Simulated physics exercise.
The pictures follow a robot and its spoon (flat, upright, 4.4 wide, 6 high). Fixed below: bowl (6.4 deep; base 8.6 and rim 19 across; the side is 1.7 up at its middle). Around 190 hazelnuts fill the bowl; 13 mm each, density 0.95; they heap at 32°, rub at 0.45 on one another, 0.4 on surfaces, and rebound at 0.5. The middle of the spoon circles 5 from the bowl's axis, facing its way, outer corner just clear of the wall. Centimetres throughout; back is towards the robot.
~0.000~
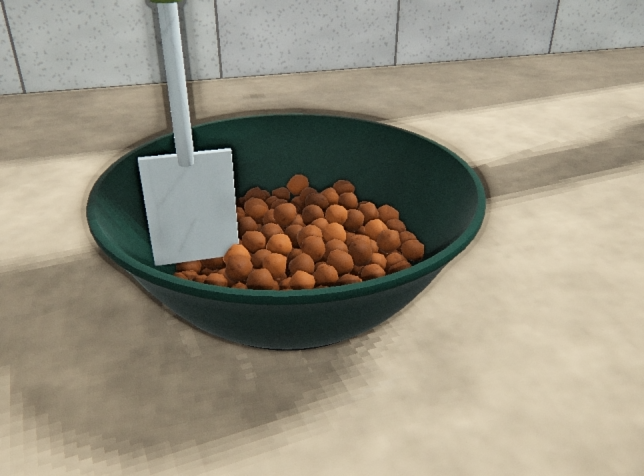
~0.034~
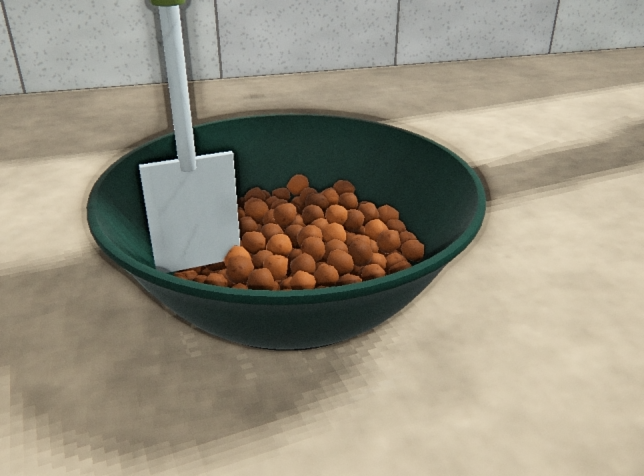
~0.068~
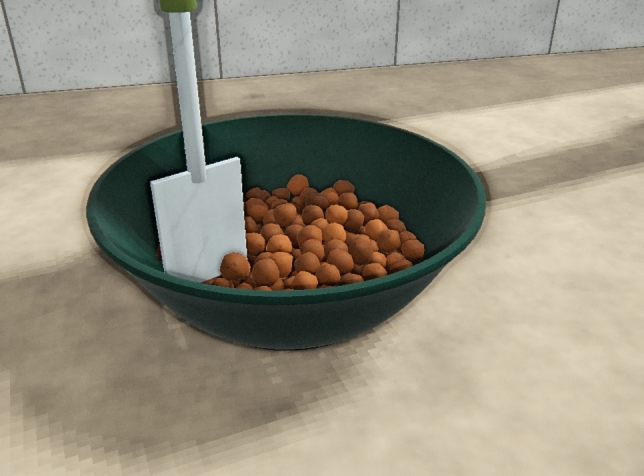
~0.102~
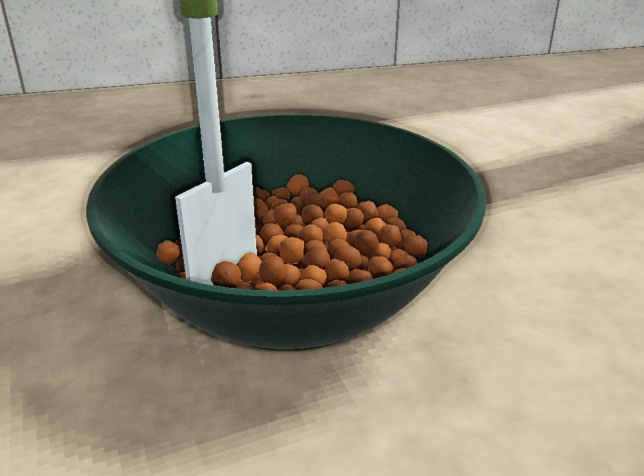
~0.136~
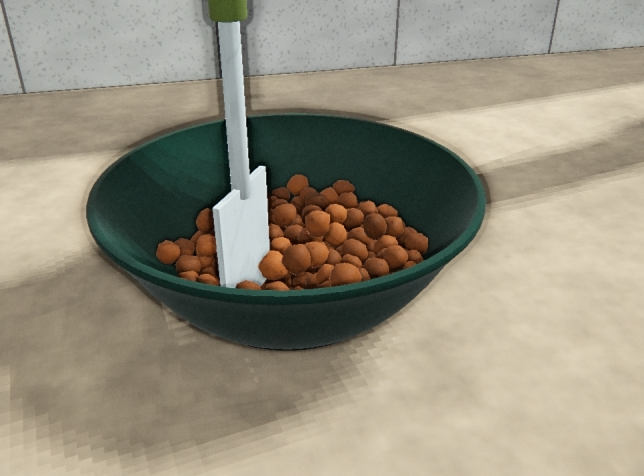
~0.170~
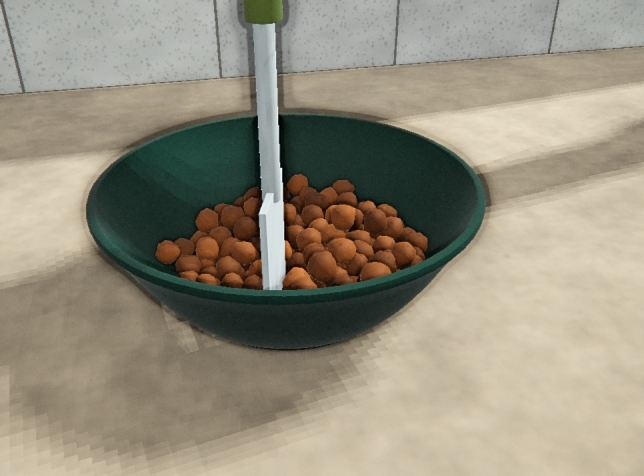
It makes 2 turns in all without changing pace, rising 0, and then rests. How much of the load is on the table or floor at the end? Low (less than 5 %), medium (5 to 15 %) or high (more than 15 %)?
On the table or floor the share is medium, 5 to 15 %.
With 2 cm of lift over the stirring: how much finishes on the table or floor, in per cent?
About 5 per cent.
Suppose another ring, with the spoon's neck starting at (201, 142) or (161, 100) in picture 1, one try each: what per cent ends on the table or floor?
About 0 and 0 per cent.
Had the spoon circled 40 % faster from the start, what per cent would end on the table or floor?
In that case some 20 per cent.
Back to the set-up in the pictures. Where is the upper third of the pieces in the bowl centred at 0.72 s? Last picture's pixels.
Near (165, 219).
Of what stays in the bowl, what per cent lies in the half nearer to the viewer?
Roughly 65 per cent.
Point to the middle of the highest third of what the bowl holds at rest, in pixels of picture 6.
Around (252, 283).
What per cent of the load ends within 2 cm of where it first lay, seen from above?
Roughly 10 per cent.
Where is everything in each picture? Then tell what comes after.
Spoon neck at (182, 124), 0° round; upper third of the load around (308, 242), from x 170 to 415, top at y 185; 192 in the bowl, in the first frame.
Spoon neck at (183, 129), 7° round; upper third of the load around (308, 242), from x 170 to 415, top at y 185, in the second frame.
Spoon neck at (193, 139), 22° round; upper third of the load around (307, 243), from x 170 to 415, top at y 185, in the third frame.
Spoon neck at (212, 148), 38° round; upper third of the load around (313, 247), from x 170 to 415, top at y 185, in the fourth frame.
Spoon neck at (238, 154), 54° round; upper third of the load around (329, 245), from x 170 to 415, top at y 185, in the fifth frame.
Spoon neck at (270, 157), 70° round; upper third of the load around (336, 245), from x 170 to 415, top at y 185; 192 in the bowl, in the sixth frame.
By 0.72 s, 326° round, highest piece 8 above the table; 182 in the bowl, 8 on the table or floor, 2 in flight or on the tool.
By 1.26 s, 223° round, highest piece 8 above the table; 178 in the bowl, 12 on the table or floor, 2 in flight or on the tool.
By 1.74 s, 0° round, highest piece 5 above the table; 175 in the bowl, 17 on the table or floor.
By 2.44 s, 0° round, highest piece 5 above the table; 175 in the bowl, 17 on the table or floor.
Final count, 175 in the bowl, 17 on the table or floor. That is 9 % on the table or floor.
